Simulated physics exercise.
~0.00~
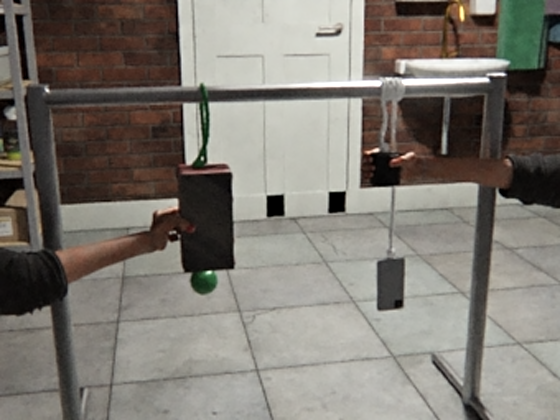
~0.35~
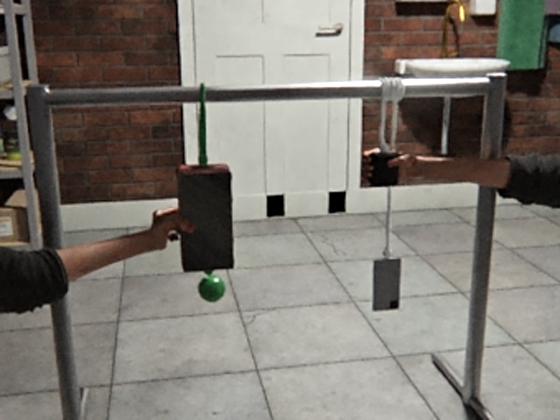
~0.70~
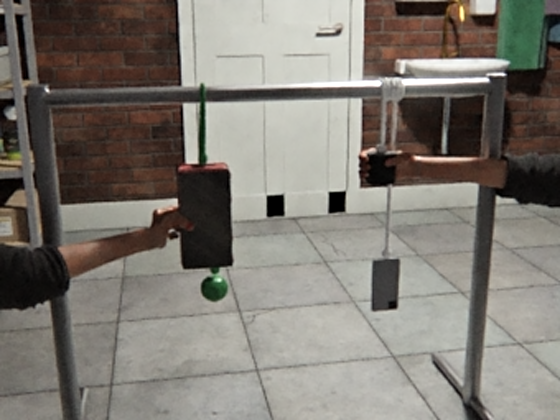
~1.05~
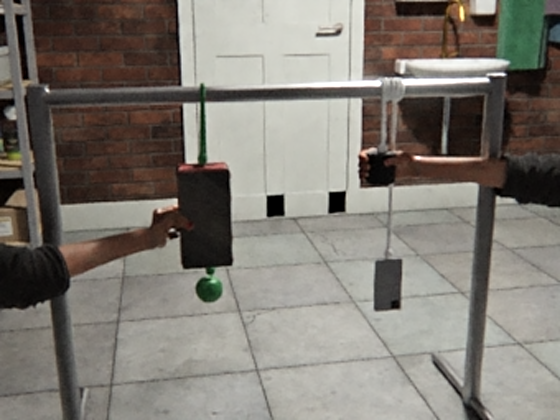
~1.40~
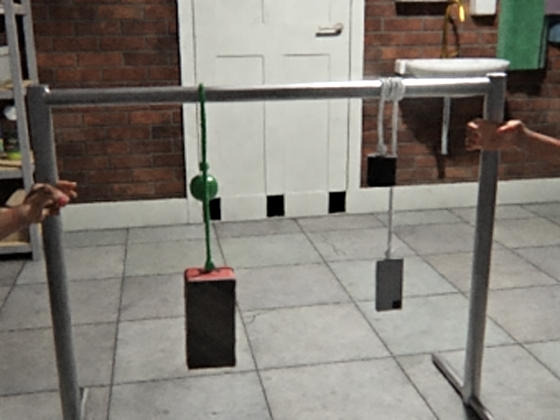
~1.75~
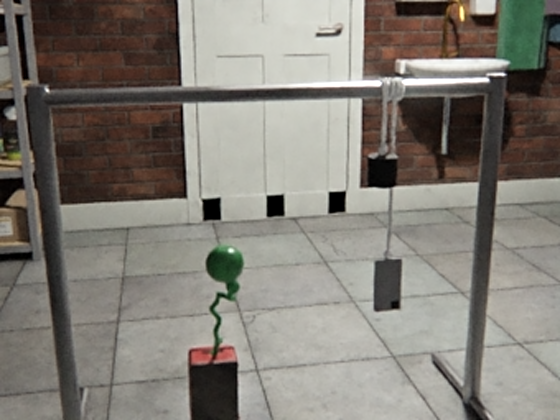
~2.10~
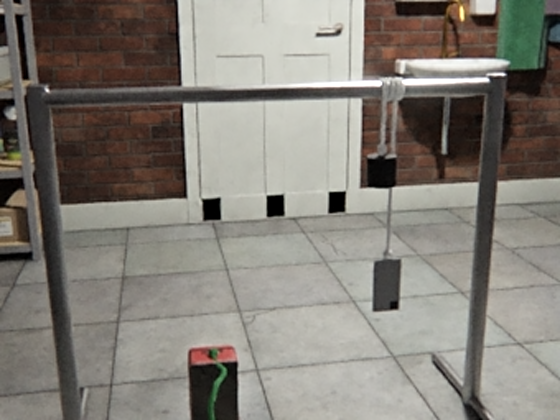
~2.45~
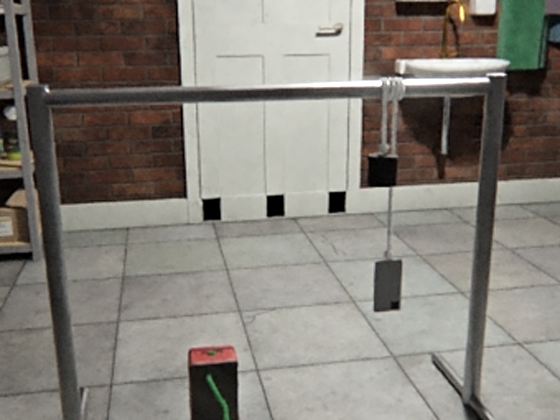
The red case drops to the floor once hands let go, while the gray block stays hanging.
